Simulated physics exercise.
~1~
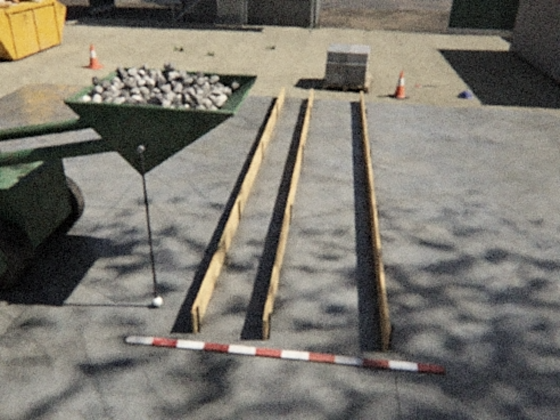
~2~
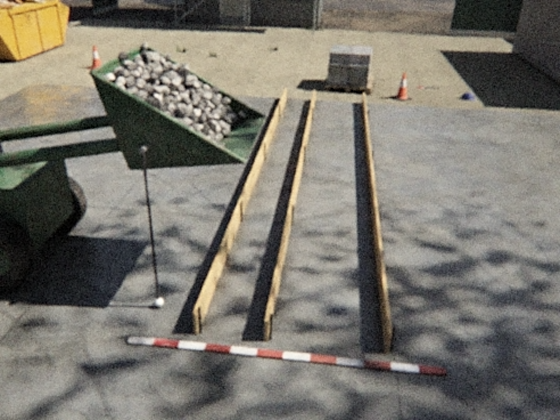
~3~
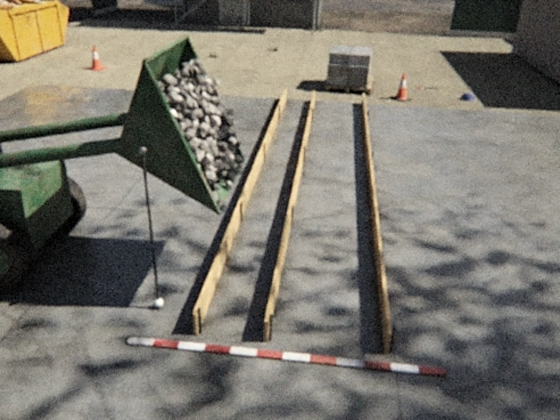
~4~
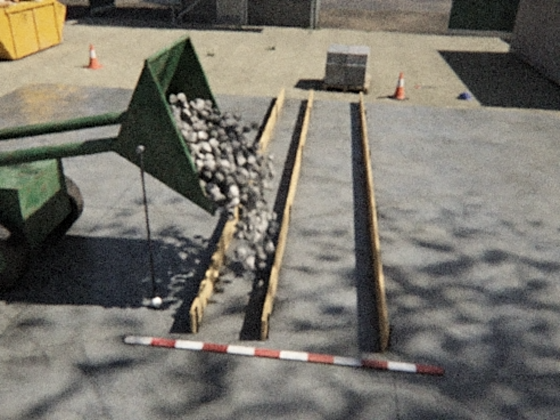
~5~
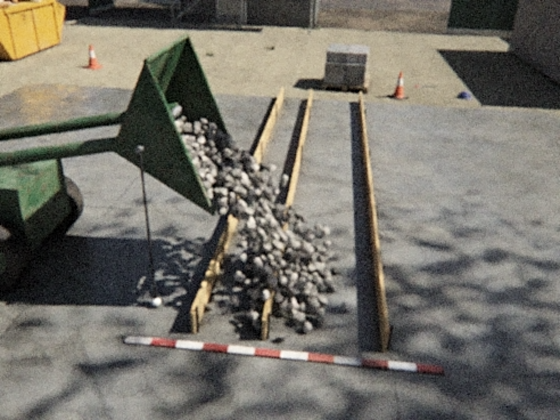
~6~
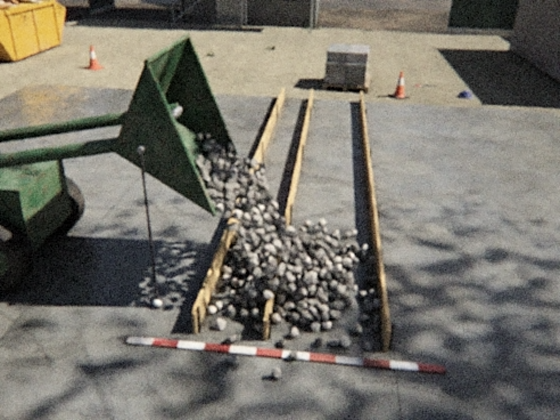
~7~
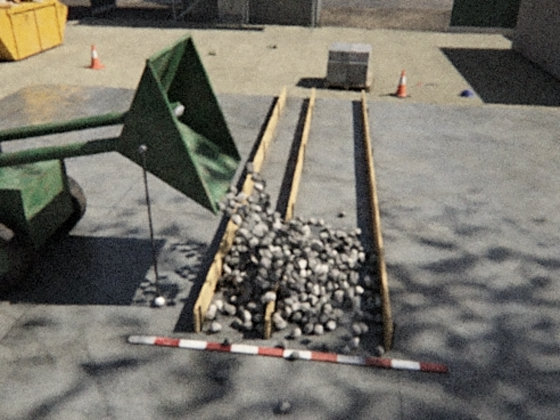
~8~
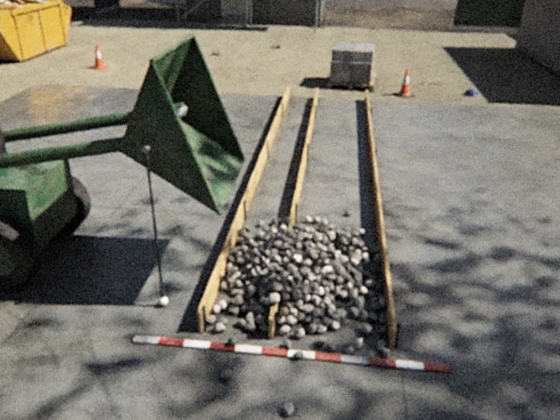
We see a green loader bucket of grey rocks tip to the right and stay tilted while its load pours over wooden boards on the paving, ending almost empty beside a heap spread across both bays behind a red-and-white staff, with a few stray stones beyond it.
